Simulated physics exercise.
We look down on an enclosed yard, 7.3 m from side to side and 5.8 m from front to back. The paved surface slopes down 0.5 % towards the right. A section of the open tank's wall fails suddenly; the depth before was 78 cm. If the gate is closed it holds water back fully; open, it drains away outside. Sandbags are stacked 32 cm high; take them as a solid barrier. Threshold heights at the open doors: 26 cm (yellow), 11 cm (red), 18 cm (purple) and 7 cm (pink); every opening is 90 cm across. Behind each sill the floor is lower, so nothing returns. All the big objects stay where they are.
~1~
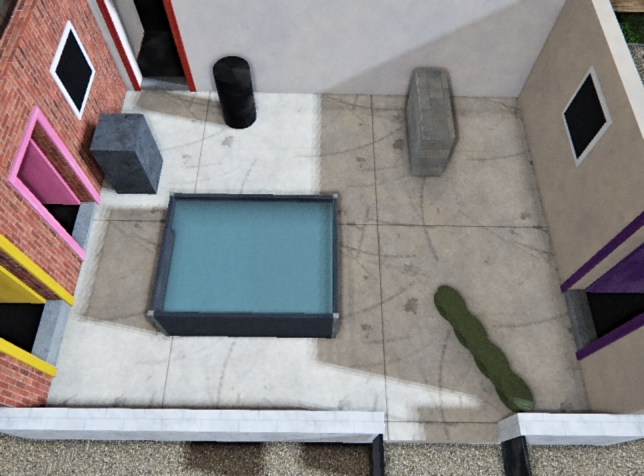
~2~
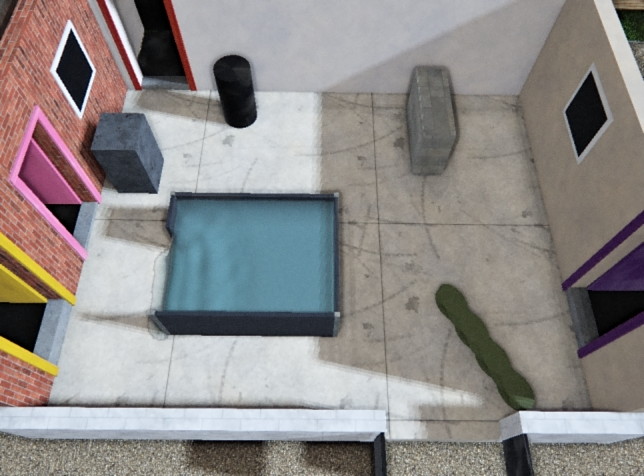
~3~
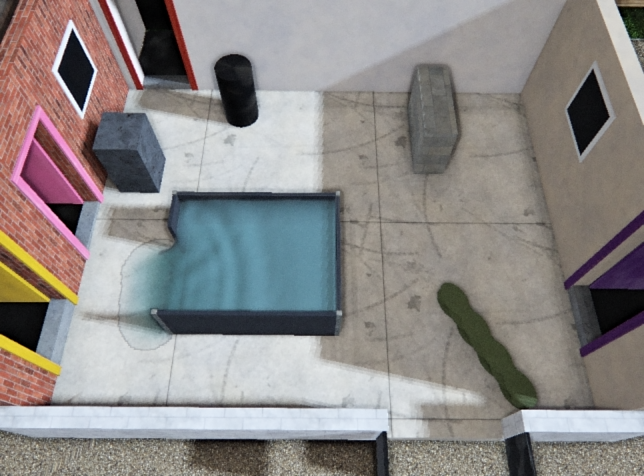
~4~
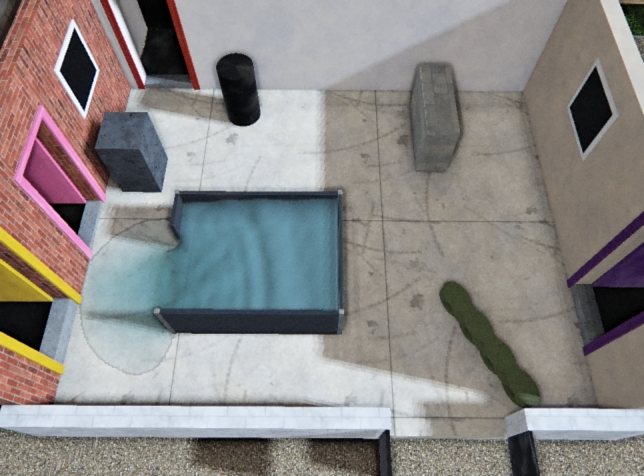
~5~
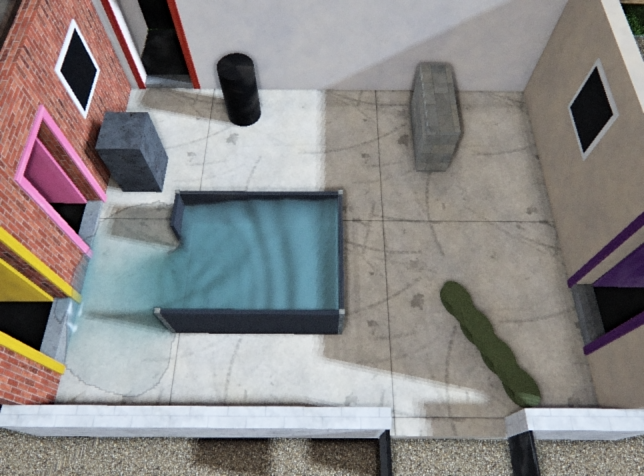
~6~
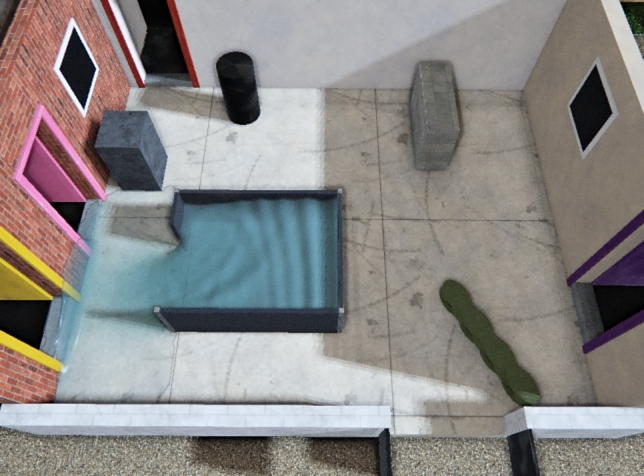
In a walled yard seen from above, an open tank of still blue water sits on pale paving near pink and yellow doorways. Its left wall gives way, and water pours through the gap, fanning across the floor until it reaches the brick wall and spreads along its base, while ripples cross the tank.
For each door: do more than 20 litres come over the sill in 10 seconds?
Within that time: At the yellow door it passes the limit; at the red door it passes the limit; at the purple door it stays under the limit; at the pink door it passes the limit.
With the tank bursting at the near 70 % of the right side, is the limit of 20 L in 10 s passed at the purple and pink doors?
Then: Purple not over, pink under.
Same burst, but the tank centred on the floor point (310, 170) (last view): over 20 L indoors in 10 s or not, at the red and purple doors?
Against that limit: Red above, purple below.
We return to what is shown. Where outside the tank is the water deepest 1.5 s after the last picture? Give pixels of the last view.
Near (53, 412).
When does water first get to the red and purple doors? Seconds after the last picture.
Arrival: Red 1.3 s, purple 4.0 s.
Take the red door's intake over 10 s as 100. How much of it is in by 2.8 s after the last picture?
Some 60 per cent by then.
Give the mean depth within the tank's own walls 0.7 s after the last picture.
Some 50 cm.
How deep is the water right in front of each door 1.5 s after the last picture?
Depths in cm: Yellow 43, red 12, purple 0, pink 21.
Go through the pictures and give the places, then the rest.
The open tank at (250, 254) is whole and still, 78 cm deep, in the first picture.
Water pours out at (173, 283) and has run 0.7 m, to (156, 332); typically 10 cm deep outside, 78 cm at the open tank's back, in the second picture.
Water pours out at (176, 284) and has run 0.9 m, to (140, 252); typically 13 cm deep outside, 78 cm at the open tank's back, in the third picture.
The front is at (93, 265), 1.5 m from the gap at (179, 284); 2.5 m2 of floor is under water; 78 cm left at the back of the open tank, in the fourth picture.
Water pours out at (179, 284) and has run 1.8 m, to (66, 359); typically 8 cm deep outside, 76 cm at the open tank's back, in the fifth picture.
Water pours out at (179, 283) and has run 2.1 m, to (57, 393); typically 7 cm deep outside, 69 cm at the open tank's back, in the sixth picture.
Then, 0.7 s after the last picture water covers 15 % of the floor and is deepest (66 cm) near (56, 398); yellow door 45 cm at the sill, 47 L in, red door not reached, purple door not reached, pink door 23 cm at the sill, 46 L in.
Then, 1.5 s after the last picture water covers 25 % of the floor and is deepest (50 cm) near (53, 412); yellow door 43 cm at the sill, 124 L in, red door 12 cm at the sill, 0 L in, purple door not reached, pink door 21 cm at the sill, 119 L in.
Then, 2.8 s after the last picture water covers 45 % of the floor and is deepest (30 cm) near (53, 412); yellow door 27 cm at the sill, 175 L in, red door 17 cm at the sill, 30 L in, purple door not reached, pink door 15 cm at the sill, 192 L in.
Then, 5.3 s after the last picture water covers 80 % of the floor and is deepest (20 cm) near (53, 412); yellow door 18 cm at the sill, 177 L in, red door 11 cm at the sill, 51 L in, purple door 3 cm at the sill, 0 L in, pink door 13 cm at the sill, 250 L in.
Then, 9.3 s after the last picture water covers 95 % of the floor and is deepest (10 cm) near (483, 387); yellow door 9 cm at the sill, 178 L in, red door 6 cm at the sill, 52 L in, purple door 2 cm at the sill, 0 L in, pink door 9 cm at the sill, 278 L in.
